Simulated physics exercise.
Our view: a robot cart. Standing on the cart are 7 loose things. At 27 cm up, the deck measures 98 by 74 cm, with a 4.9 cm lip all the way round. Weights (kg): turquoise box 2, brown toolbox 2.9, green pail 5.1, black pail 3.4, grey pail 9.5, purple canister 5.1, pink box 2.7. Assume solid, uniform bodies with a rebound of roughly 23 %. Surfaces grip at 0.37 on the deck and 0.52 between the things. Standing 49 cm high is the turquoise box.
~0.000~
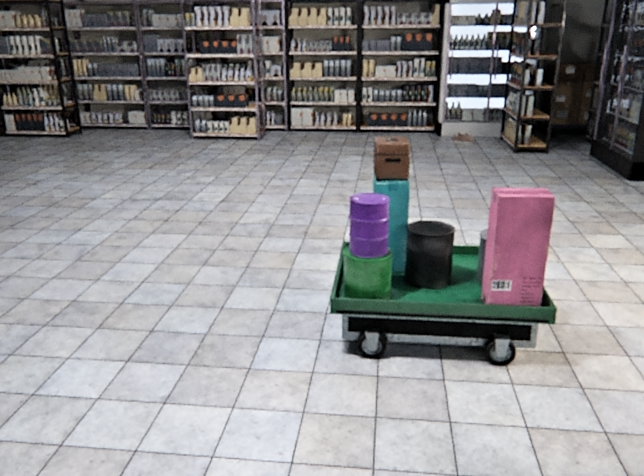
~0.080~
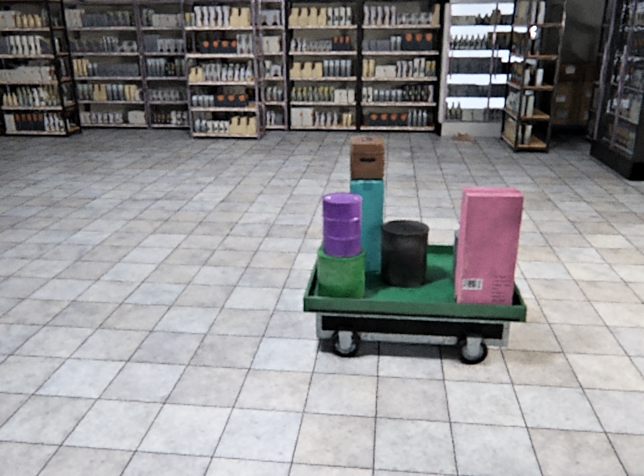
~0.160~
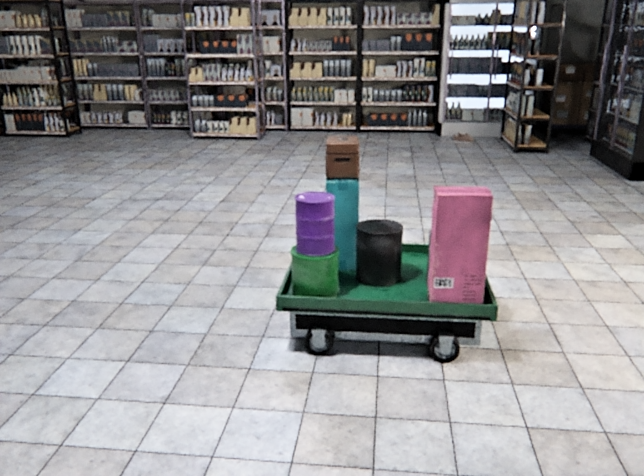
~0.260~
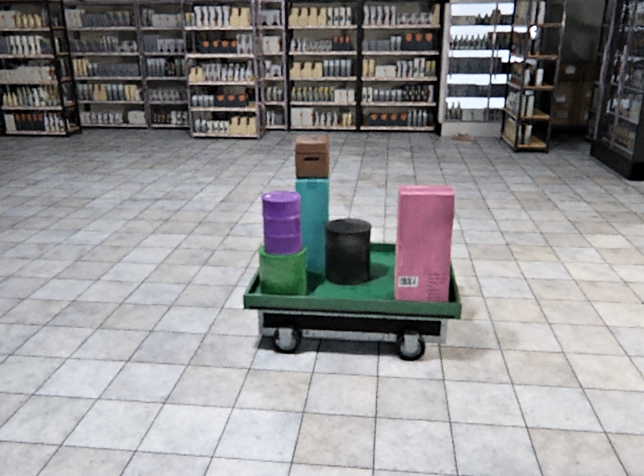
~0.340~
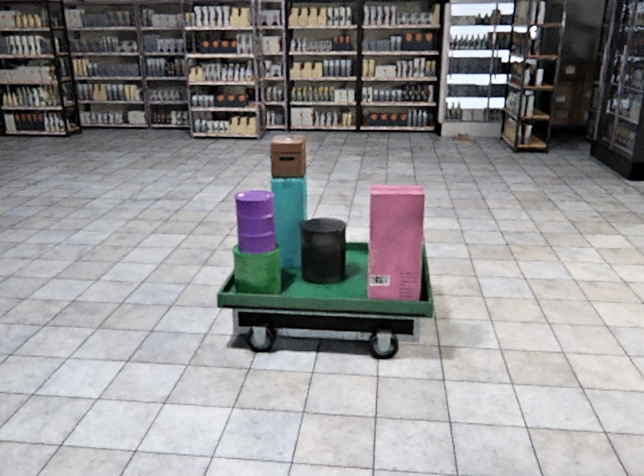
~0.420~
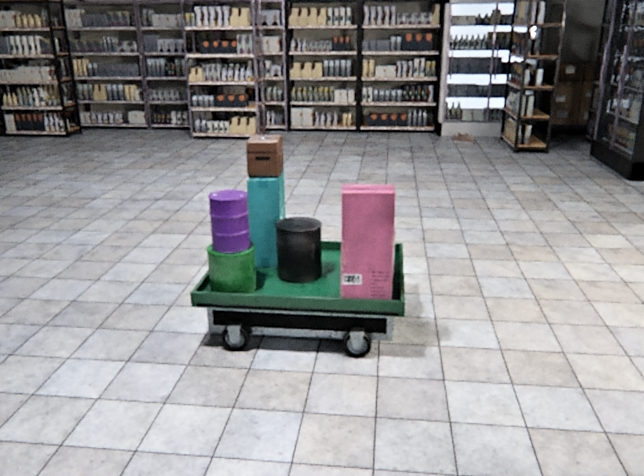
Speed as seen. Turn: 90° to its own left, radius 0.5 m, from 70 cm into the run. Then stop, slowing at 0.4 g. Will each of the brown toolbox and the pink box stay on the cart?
Each in turn: The brown toolbox does not stay on the cart; the pink box stays on the cart.
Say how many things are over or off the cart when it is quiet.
All told, 5.
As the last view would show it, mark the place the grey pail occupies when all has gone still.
My guess is roughly (94, 352).
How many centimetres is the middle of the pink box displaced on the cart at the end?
About 26 cm.
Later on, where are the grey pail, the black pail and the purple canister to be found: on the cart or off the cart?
Well, the grey pail does not come off, the black pail does not come off, and the purple canister does come off.
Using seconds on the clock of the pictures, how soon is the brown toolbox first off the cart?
About 0.7 seconds.
After 0.92 s, cart has run 147 cm, turned 71°; turquoise box, brown toolbox and purple canister now off the cart; pink box 8° off upright near (264, 252); green pail 29° off upright.
After 1.32 s, cart has run 203 cm, turned 90°; pink box 52° off upright near (183, 307); green pail 60° off upright; grey pail moved 23 cm.
In the end (3.0 s), off the cart, turquoise box, brown toolbox and purple canister; toppled on the cart, green pail and pink box; not toppled but over 10 cm from the start, black pail and grey pail. In the last view, pink box near (171, 336).
